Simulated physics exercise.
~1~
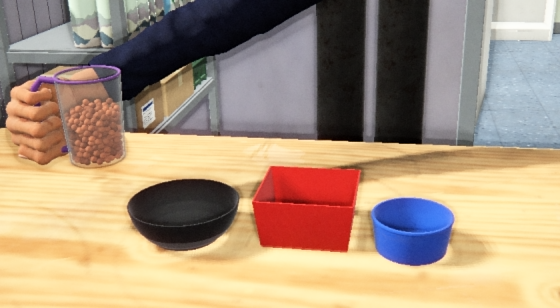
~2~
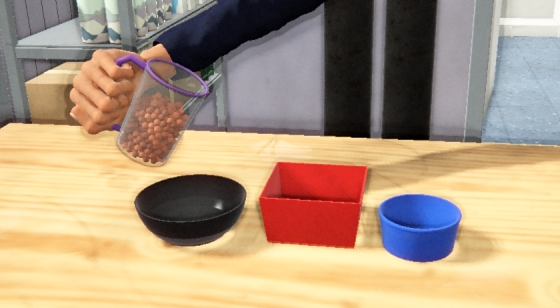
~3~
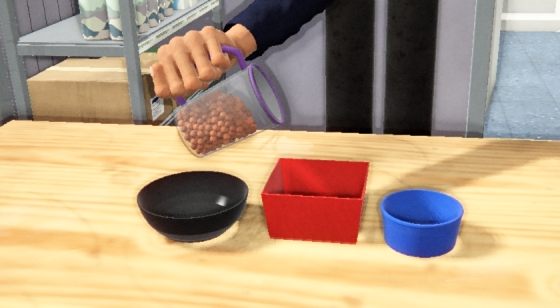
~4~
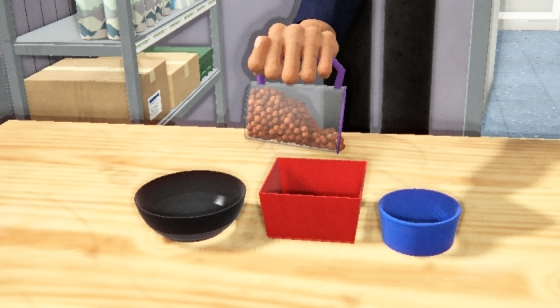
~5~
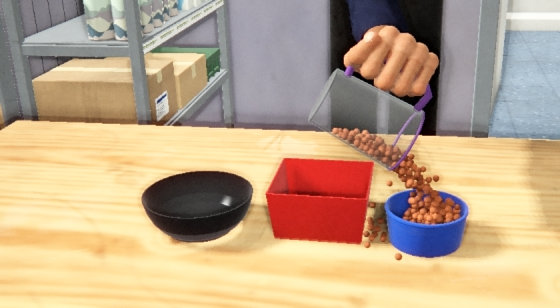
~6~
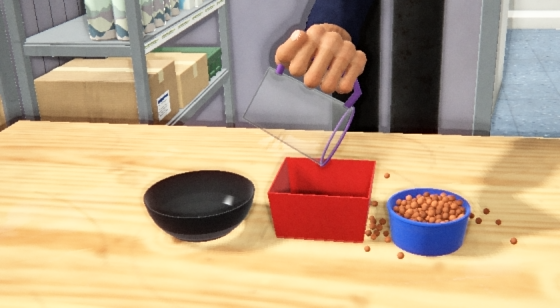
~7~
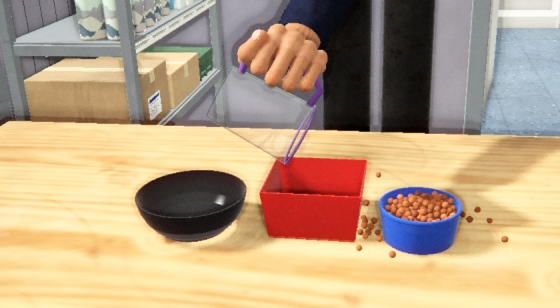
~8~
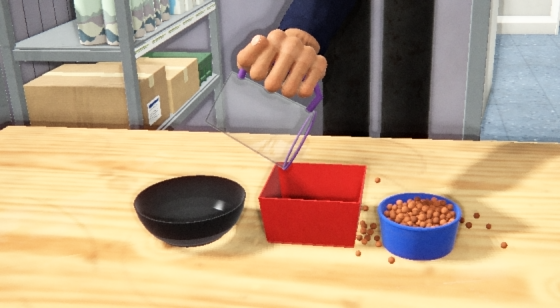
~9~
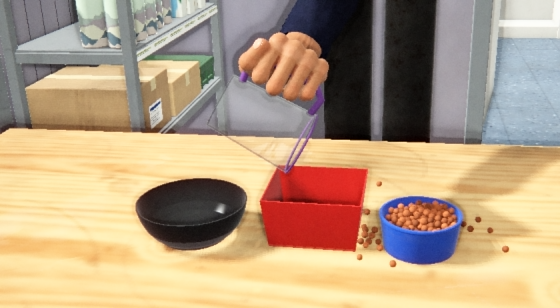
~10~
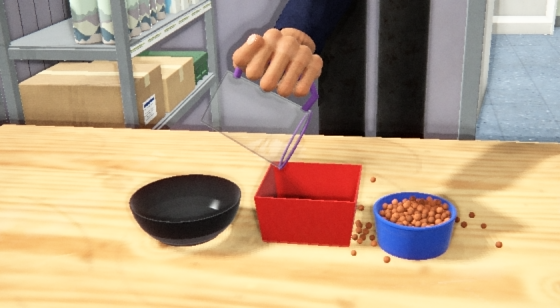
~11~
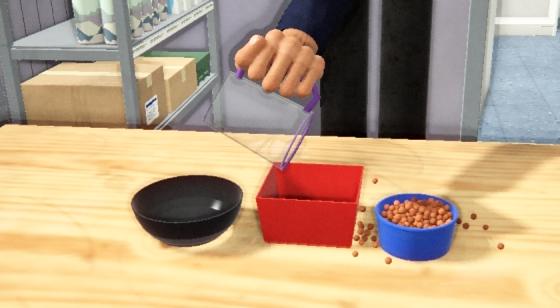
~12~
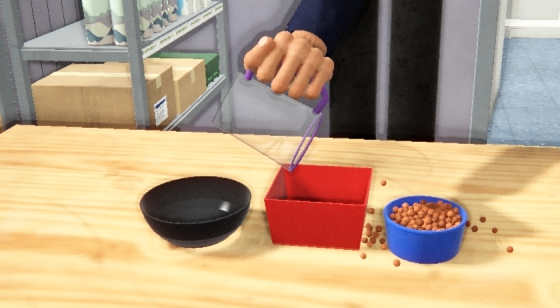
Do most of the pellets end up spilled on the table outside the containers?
No, only a few pellets lie on the table. Most of them end up in the blue dish, while the red tin and the black bowl get practically none.
